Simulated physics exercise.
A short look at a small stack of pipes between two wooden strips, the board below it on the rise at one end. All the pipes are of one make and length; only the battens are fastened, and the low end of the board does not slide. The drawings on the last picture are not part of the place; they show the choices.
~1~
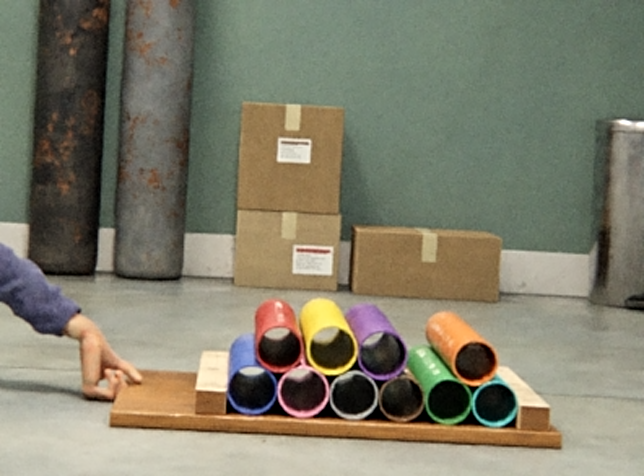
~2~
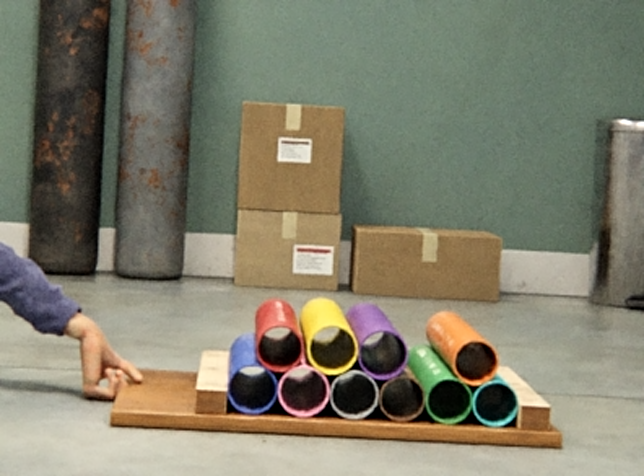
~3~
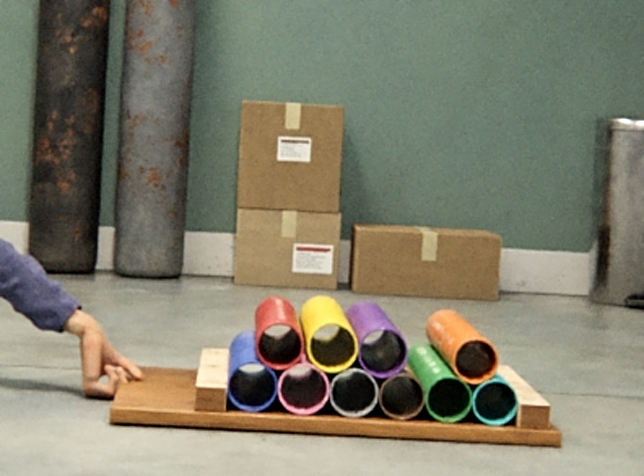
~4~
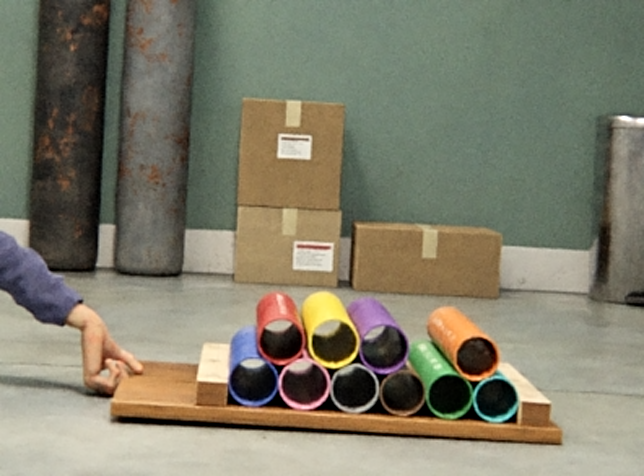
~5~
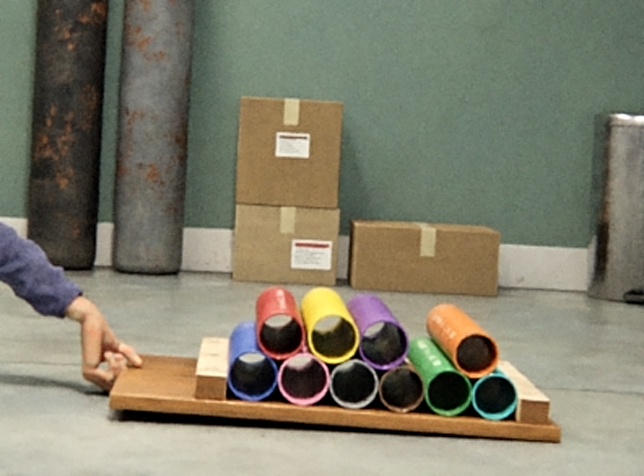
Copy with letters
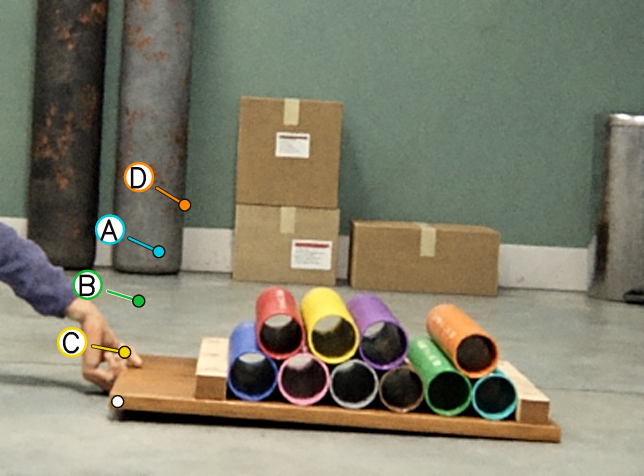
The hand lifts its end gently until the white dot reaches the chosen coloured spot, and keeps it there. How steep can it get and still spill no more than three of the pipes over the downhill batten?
It can be raised to D.
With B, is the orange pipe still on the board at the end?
The orange pipe: Yes.
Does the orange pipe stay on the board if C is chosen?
The orange pipe: Yes.
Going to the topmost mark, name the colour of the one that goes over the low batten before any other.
First is the orange one.
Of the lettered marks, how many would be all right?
Four of the four.
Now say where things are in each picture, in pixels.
In the first picture, grey pipe (353, 396); brown pipe (401, 399); green pipe (449, 401).
In the second picture, green pipe (449, 401); turquoise pipe (496, 404).
In the third picture, board (331, 391); blue pipe (252, 387); red pipe (280, 346); yellow pipe (333, 347).
In the fourth picture, board (331, 387); blue pipe (253, 381); pink pipe (305, 384).
In the fifth picture, board (330, 383); blue pipe (253, 376); pink pipe (304, 379).
On the copy, A at (159, 252); B at (139, 301); C at (125, 352); D at (185, 205); the white dot at (117, 401).
On D. First, board at 17°.
Then, board at 28°.
Finally, board at 28°, three over the low batten (orange, purple, yellow).
By contrast, A none over the low batten; B none over the low batten; C none over the low batten.
